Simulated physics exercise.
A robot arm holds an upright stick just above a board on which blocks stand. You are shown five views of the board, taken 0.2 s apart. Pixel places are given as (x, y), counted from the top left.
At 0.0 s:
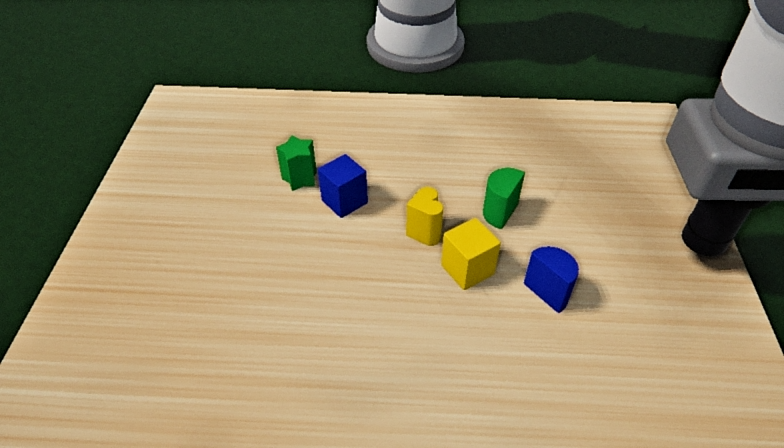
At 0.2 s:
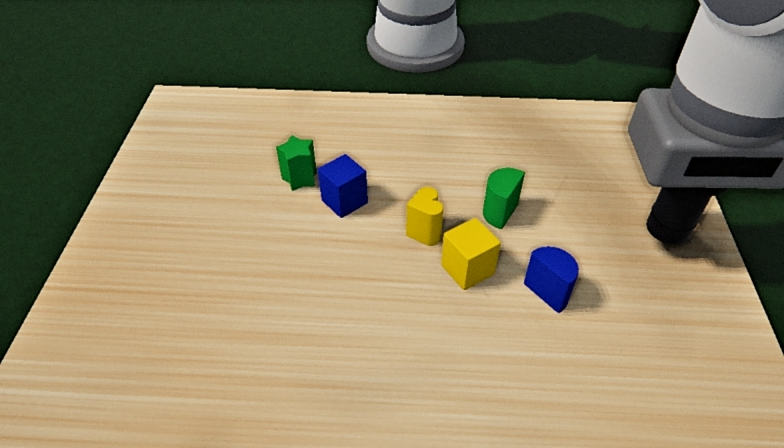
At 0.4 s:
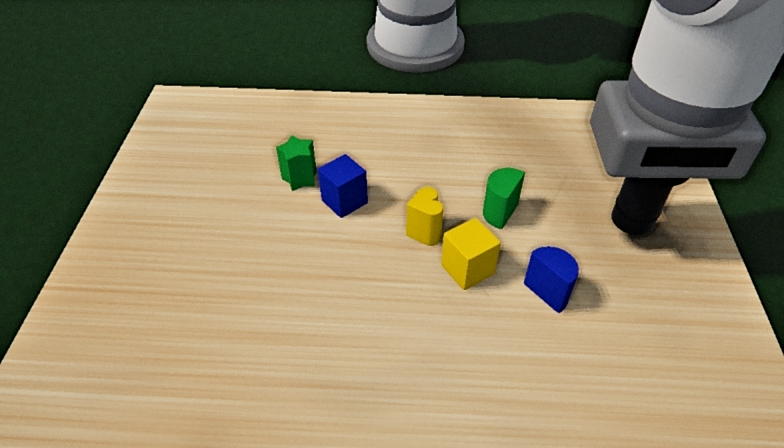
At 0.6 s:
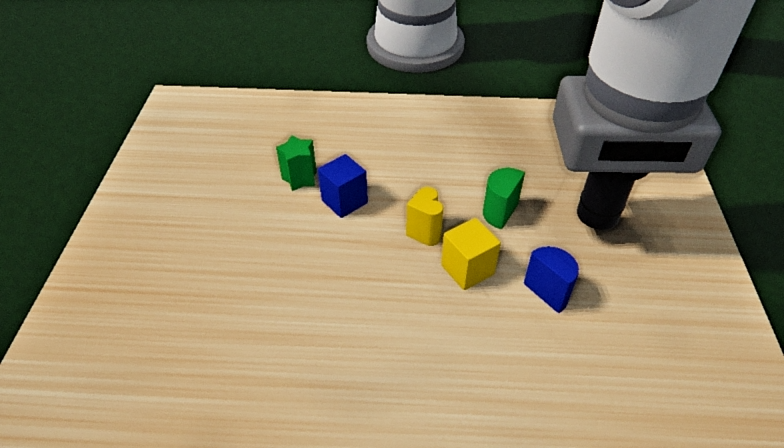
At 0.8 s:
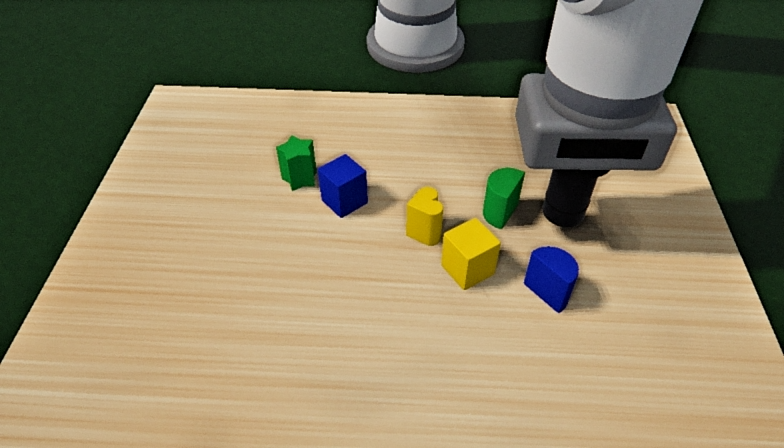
A grey and white robot arm holding a short black stick upright stands at the right of a pale wooden board, seen from above at a fixed angle against dark green. Across the board lie a green star, a blue cube, a yellow heart, a yellow cube, a green D-shaped block and a blue rounded block. The arm glides steadily left, bringing the stick near the green D-shaped block, while every block stays still.
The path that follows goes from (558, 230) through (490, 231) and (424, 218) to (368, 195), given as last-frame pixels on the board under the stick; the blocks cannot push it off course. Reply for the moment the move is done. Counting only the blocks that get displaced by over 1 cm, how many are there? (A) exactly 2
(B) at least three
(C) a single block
Answer: B.
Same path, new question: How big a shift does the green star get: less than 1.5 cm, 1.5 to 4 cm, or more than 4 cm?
The answer here is less than 1.5 cm.
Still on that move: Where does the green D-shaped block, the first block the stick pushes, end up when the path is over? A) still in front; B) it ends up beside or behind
Correct choice: B.
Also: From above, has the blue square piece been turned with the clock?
No, I don't think so.
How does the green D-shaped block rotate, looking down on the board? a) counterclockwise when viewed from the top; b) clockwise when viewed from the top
b: Clockwise when viewed from the top.
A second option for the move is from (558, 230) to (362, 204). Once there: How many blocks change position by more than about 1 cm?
Moved: More than two.
What follows on the original path. One third of the way, stick at (493, 214); green D-shaped block at (485, 175), turned 65° clockwise.
Two thirds of the way, stick at (425, 201); yellow heart block at (399, 200), turned 25° anticlockwise; green D-shaped block at (482, 174), turned 75° clockwise.
At the end, stick at (367, 178); green star not moved; blue square piece at (322, 167), turned 20° anticlockwise; yellow heart block at (387, 199), turned 55° anticlockwise; yellow square piece not moved; green D-shaped block at (482, 174), turned 75° clockwise.
